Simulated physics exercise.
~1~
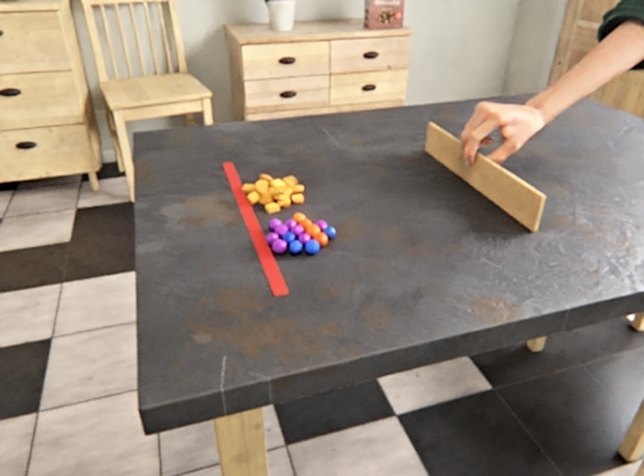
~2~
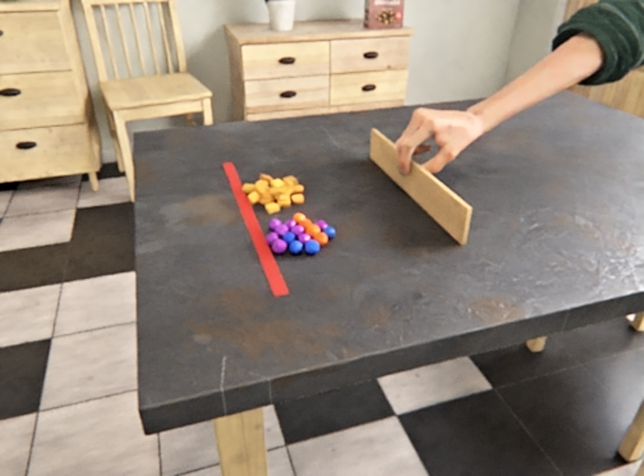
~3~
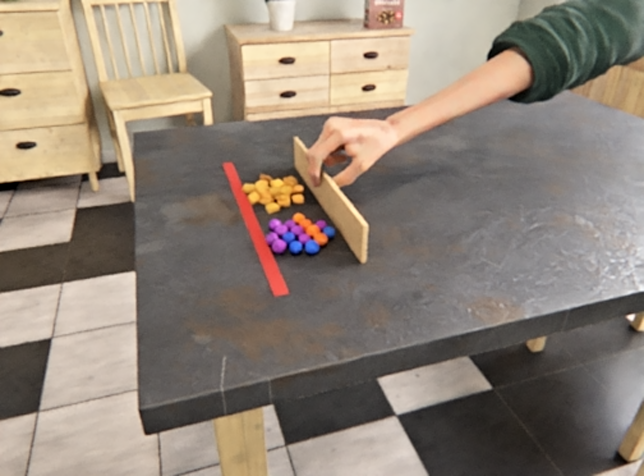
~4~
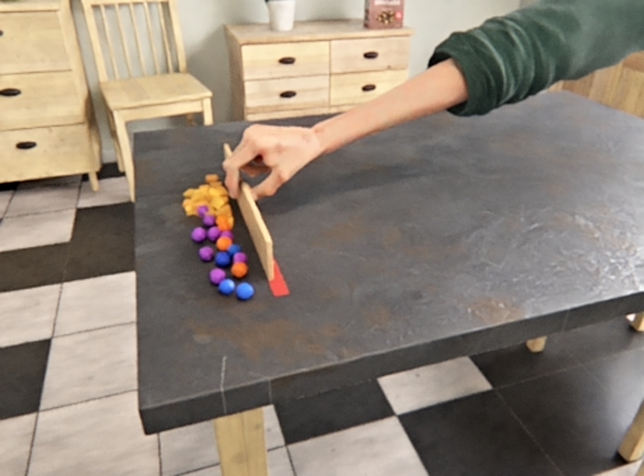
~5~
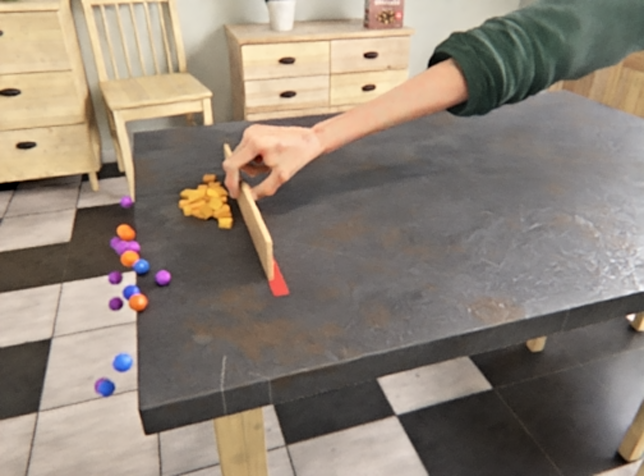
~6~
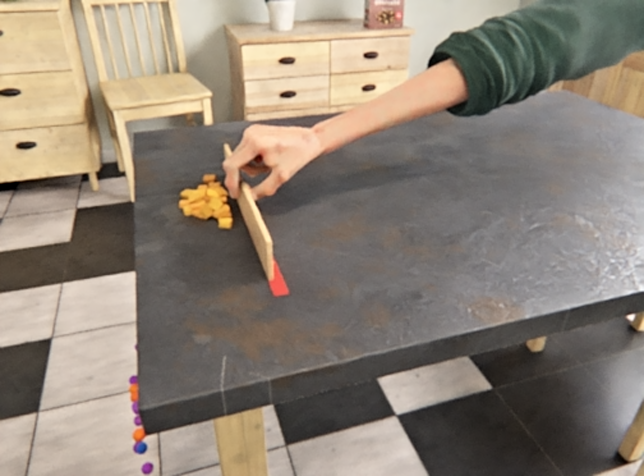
On a dark tabletop, a hand sweeping a board left to red tape, coloured balls rolling off the edge, yellow pieces staying.
